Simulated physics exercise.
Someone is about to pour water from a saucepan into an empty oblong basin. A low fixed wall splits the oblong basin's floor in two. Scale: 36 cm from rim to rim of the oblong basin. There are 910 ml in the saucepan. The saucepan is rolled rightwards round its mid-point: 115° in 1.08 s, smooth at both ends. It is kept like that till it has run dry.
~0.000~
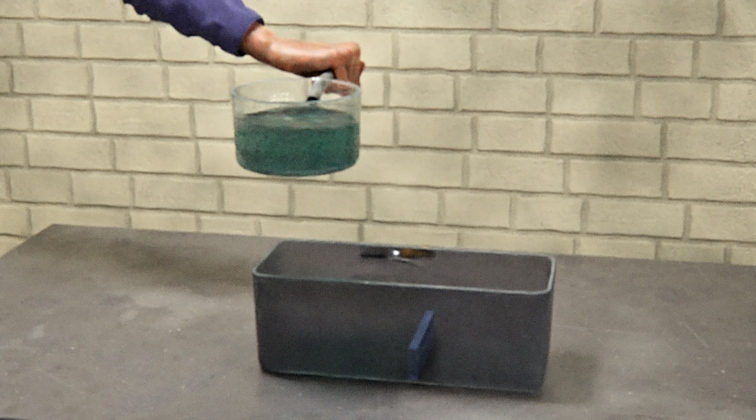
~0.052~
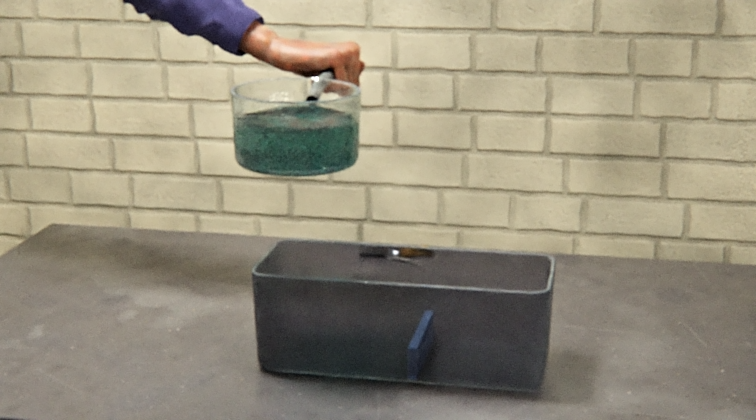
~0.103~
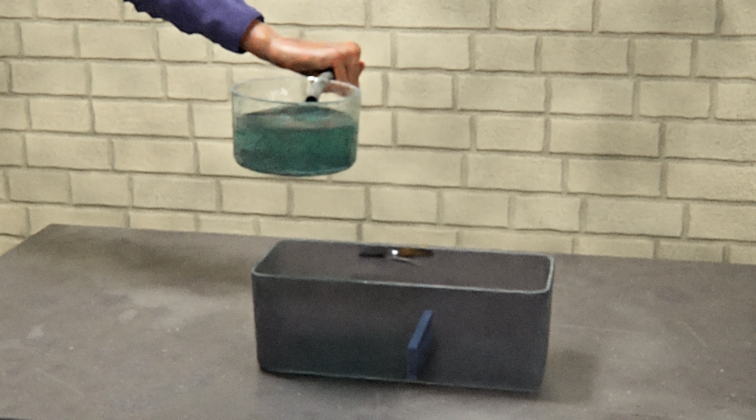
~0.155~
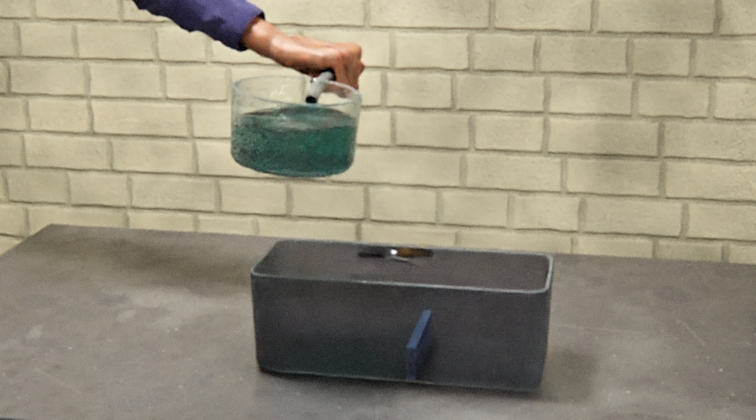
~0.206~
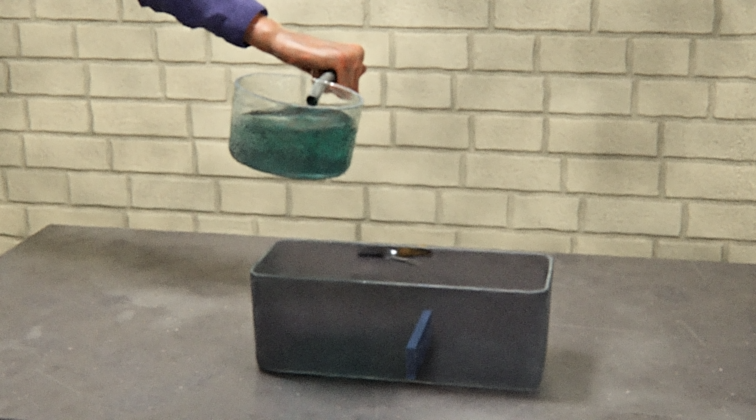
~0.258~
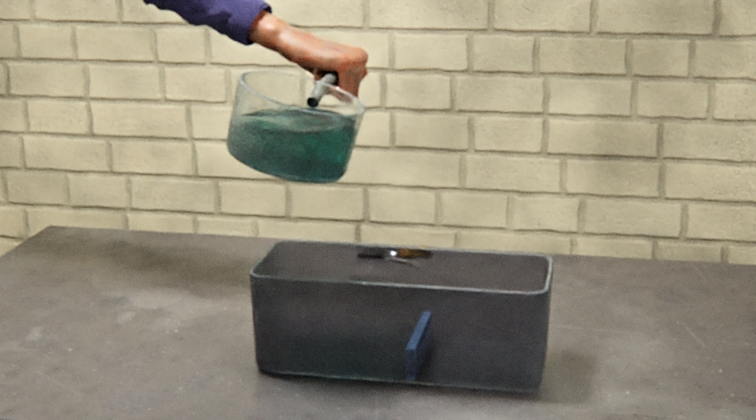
A hand held a clear saucepan of dark green water above an empty oblong basin on a grey table, then slowly tilted it a little to the right while the basin stayed still.
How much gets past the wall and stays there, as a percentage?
Roughly 35 per cent is past the wall.
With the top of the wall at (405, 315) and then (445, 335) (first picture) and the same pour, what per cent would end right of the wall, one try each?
In turn about 50 and 10 per cent.
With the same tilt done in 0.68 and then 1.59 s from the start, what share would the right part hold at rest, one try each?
First 20, then 45 per cent.
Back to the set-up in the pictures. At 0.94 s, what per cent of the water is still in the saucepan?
Near 10 in a hundred.
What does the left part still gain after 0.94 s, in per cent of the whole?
Near 20 in a hundred.
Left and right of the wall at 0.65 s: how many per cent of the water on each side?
Left about 6, right about 0.
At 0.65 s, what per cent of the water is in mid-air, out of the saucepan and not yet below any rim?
Near 32 in a hundred.
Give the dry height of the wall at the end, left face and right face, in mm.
Left about 18 mm, right about 26 mm.
Then, 0.65 s in, the tilt is 76° and 61 per cent is still to pour, 6 is left of the wall and 0 right of it.
Then, 0.94 s in, the tilt is 111° and 10 per cent is still to pour, 43 is left of the wall and 34 right of it.
Then, 1.25 s in, the tilt is 115° and 0 per cent is still to pour, 63 is left of the wall and 34 right of it.
Then, 1.58 s in, the tilt is 115° and 0 per cent is still to pour, 63 is left of the wall and 35 right of it.
Finally, 63 per cent lies left of the wall, 35 right of it and 2 outside.
